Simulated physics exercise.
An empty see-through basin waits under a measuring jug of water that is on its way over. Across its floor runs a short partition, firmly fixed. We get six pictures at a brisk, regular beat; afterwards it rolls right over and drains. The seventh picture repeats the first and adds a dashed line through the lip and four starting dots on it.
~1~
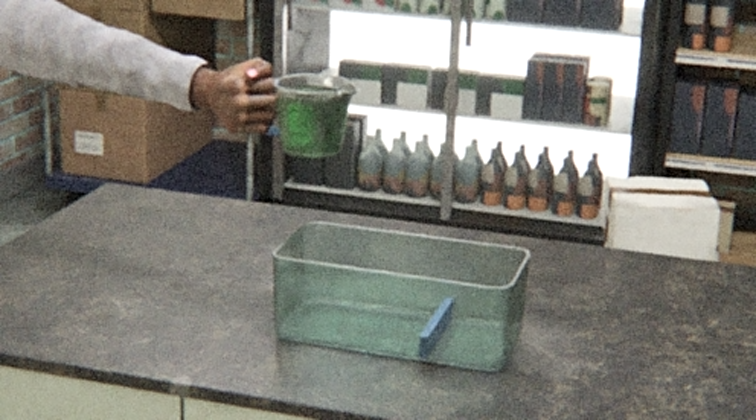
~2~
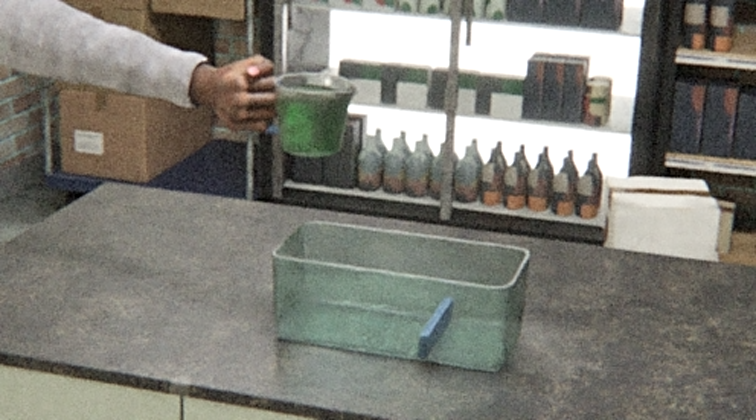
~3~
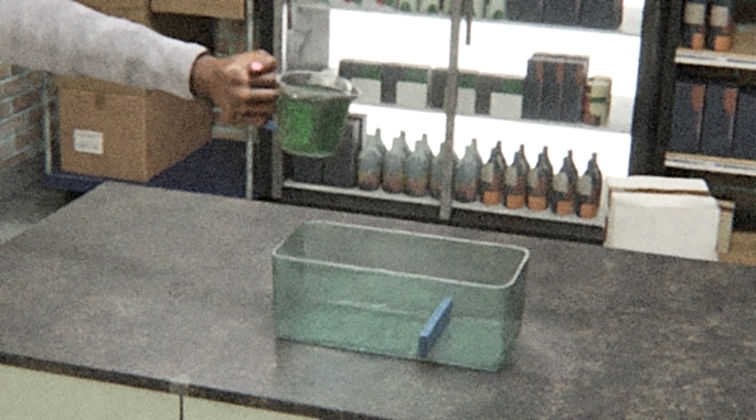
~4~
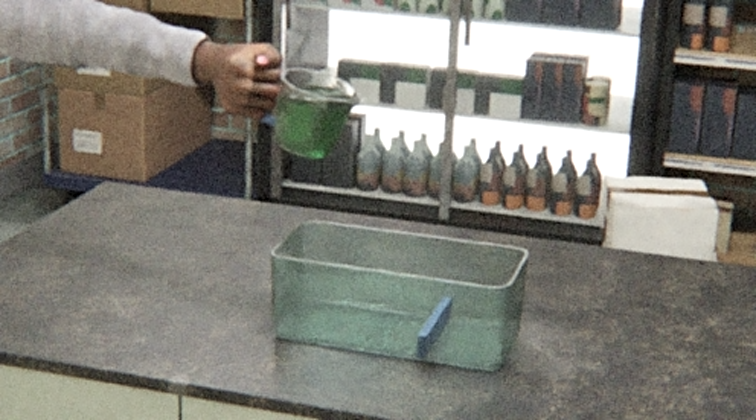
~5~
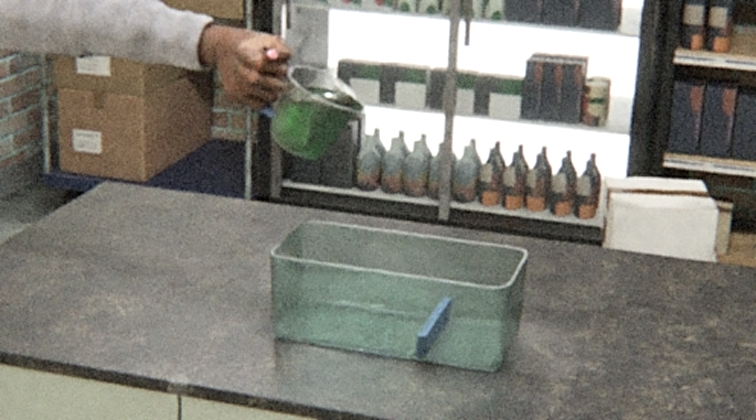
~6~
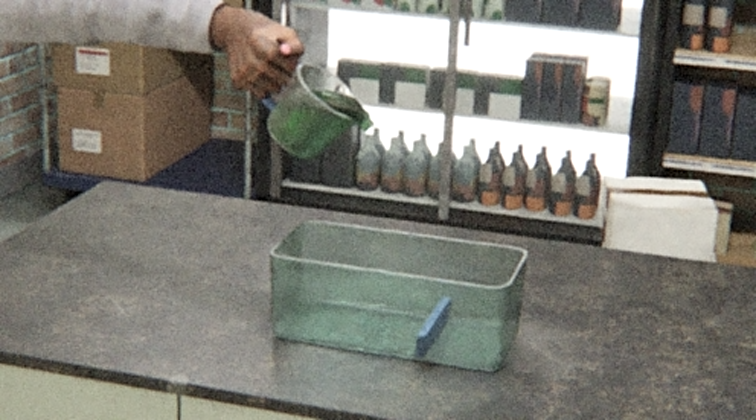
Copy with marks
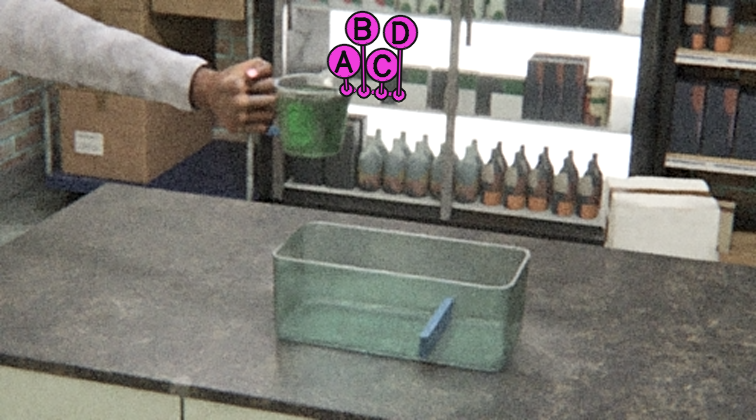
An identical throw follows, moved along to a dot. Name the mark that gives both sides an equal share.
Use place D.
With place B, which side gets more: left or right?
More ends on the left.
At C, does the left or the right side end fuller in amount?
The left side.
On the marked copy, A at (346, 89); B at (363, 91); C at (381, 93); D at (398, 94).
Choosing A, about 84 % ends left of the wall and 13 % right of it; 3 % is lost outside.
Choosing B, about 88 % ends left of the wall and 10 % right of it; 3 % is lost outside.
Choosing C, about 79 % ends left of the wall and 17 % right of it; 4 % is lost outside.
Choosing D, about 53 % ends left of the wall and 45 % right of it.
